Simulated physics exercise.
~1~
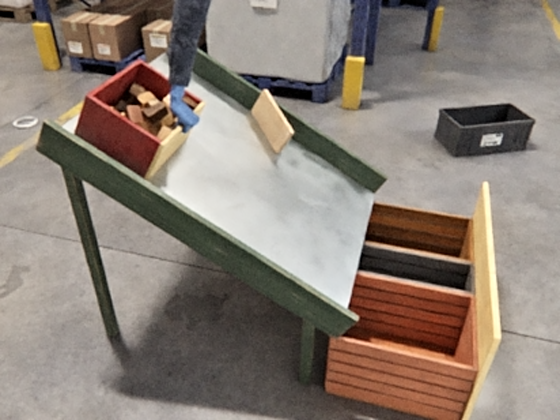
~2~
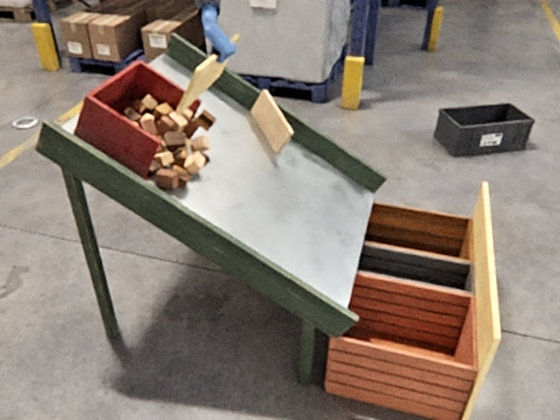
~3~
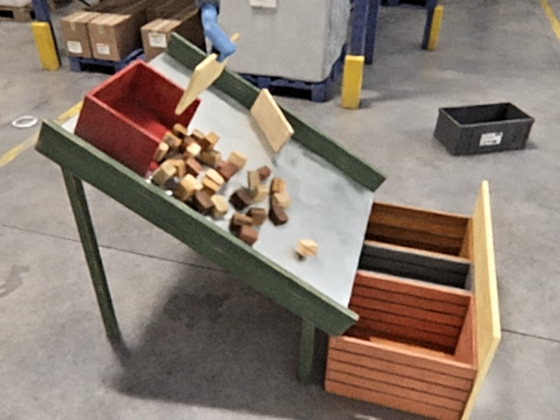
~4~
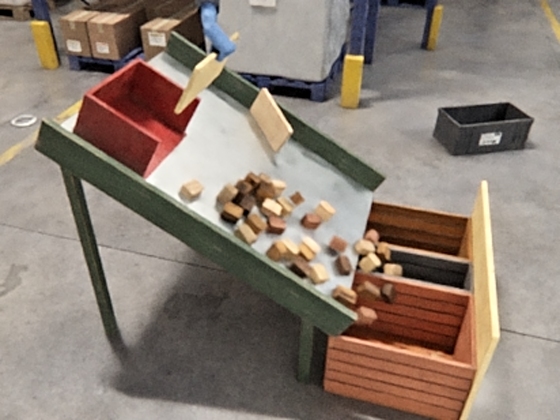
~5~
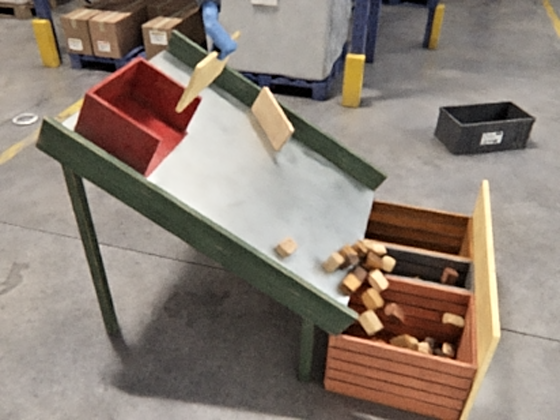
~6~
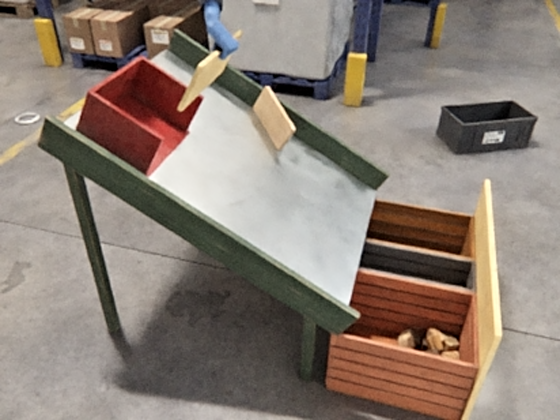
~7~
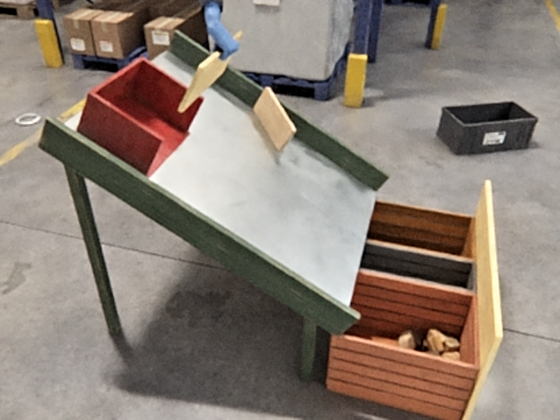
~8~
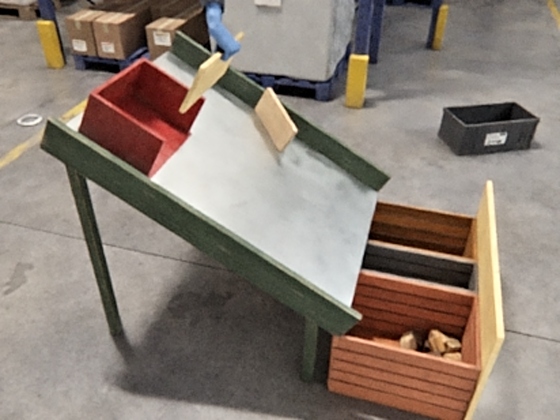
At the start, a red pen full of wooden blocks sits atop a sloping grey table with green rails, while a blue-gloved hand holds its pale gate. The hand pulls the gate up and away, and the blocks begin spilling out of the pen. They tumble down the slope in a loose cluster, passing below the angled board. The leading blocks drop off the lower edge toward the grey and orange bins, and the rest soon follow. The slope ends up empty, with blocks visible in the nearest, orange bin and the gate still held above the table.
